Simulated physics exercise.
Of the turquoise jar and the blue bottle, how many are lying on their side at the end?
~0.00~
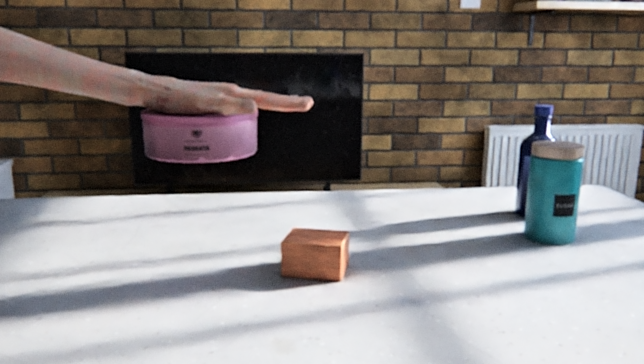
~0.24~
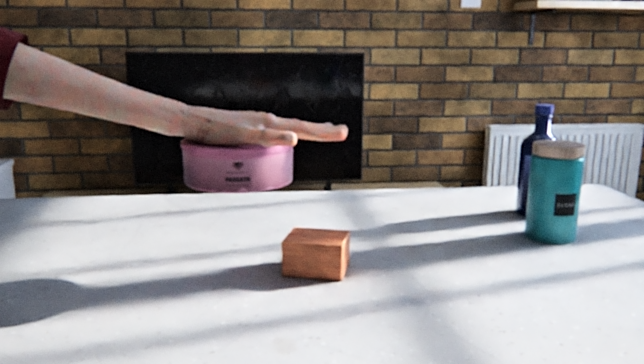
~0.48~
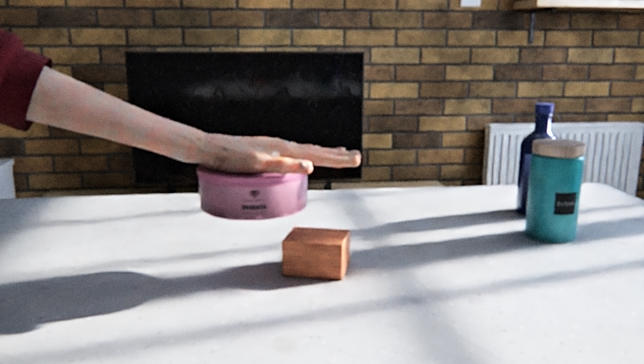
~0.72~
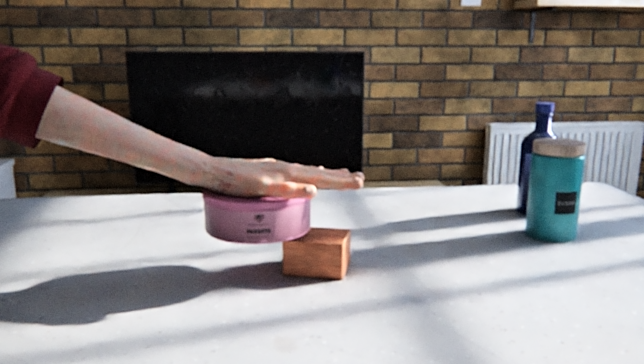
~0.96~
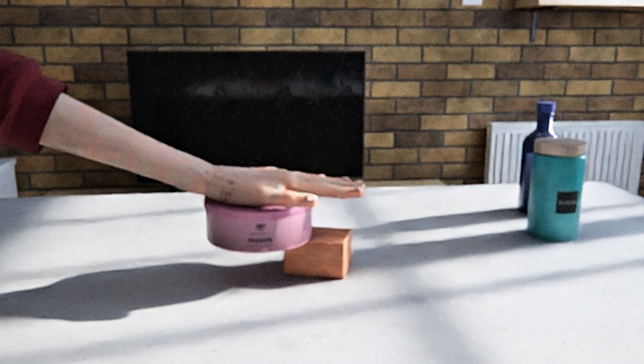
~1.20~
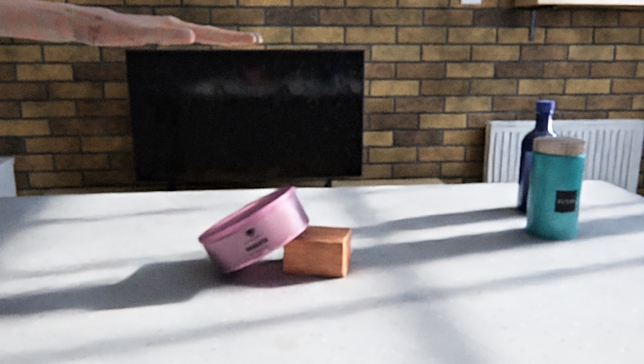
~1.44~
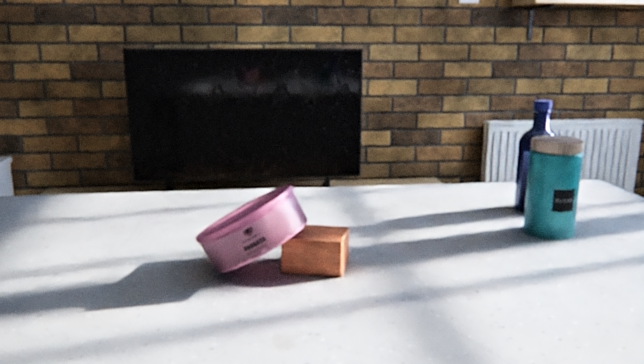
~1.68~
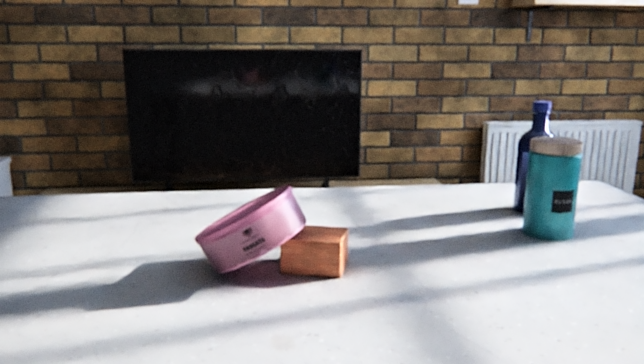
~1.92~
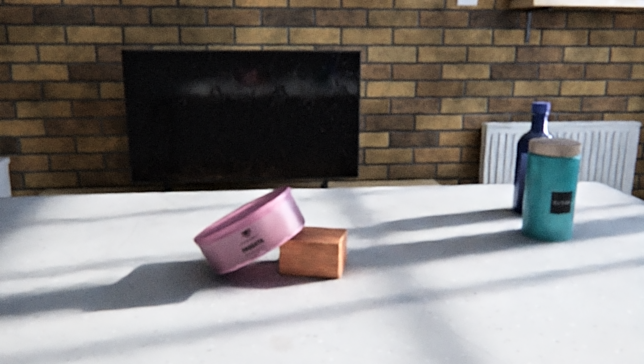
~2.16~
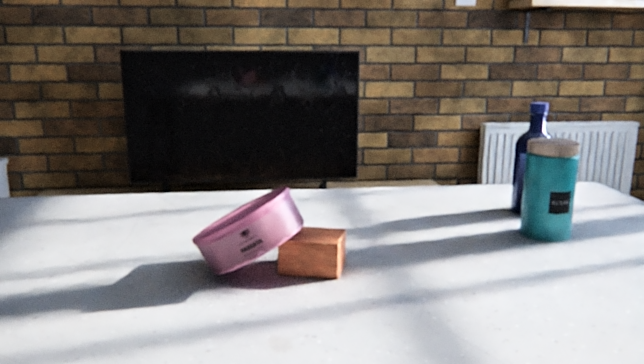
None of them are lying on their side, as both the turquoise jar and the blue bottle are still standing upright at the end.
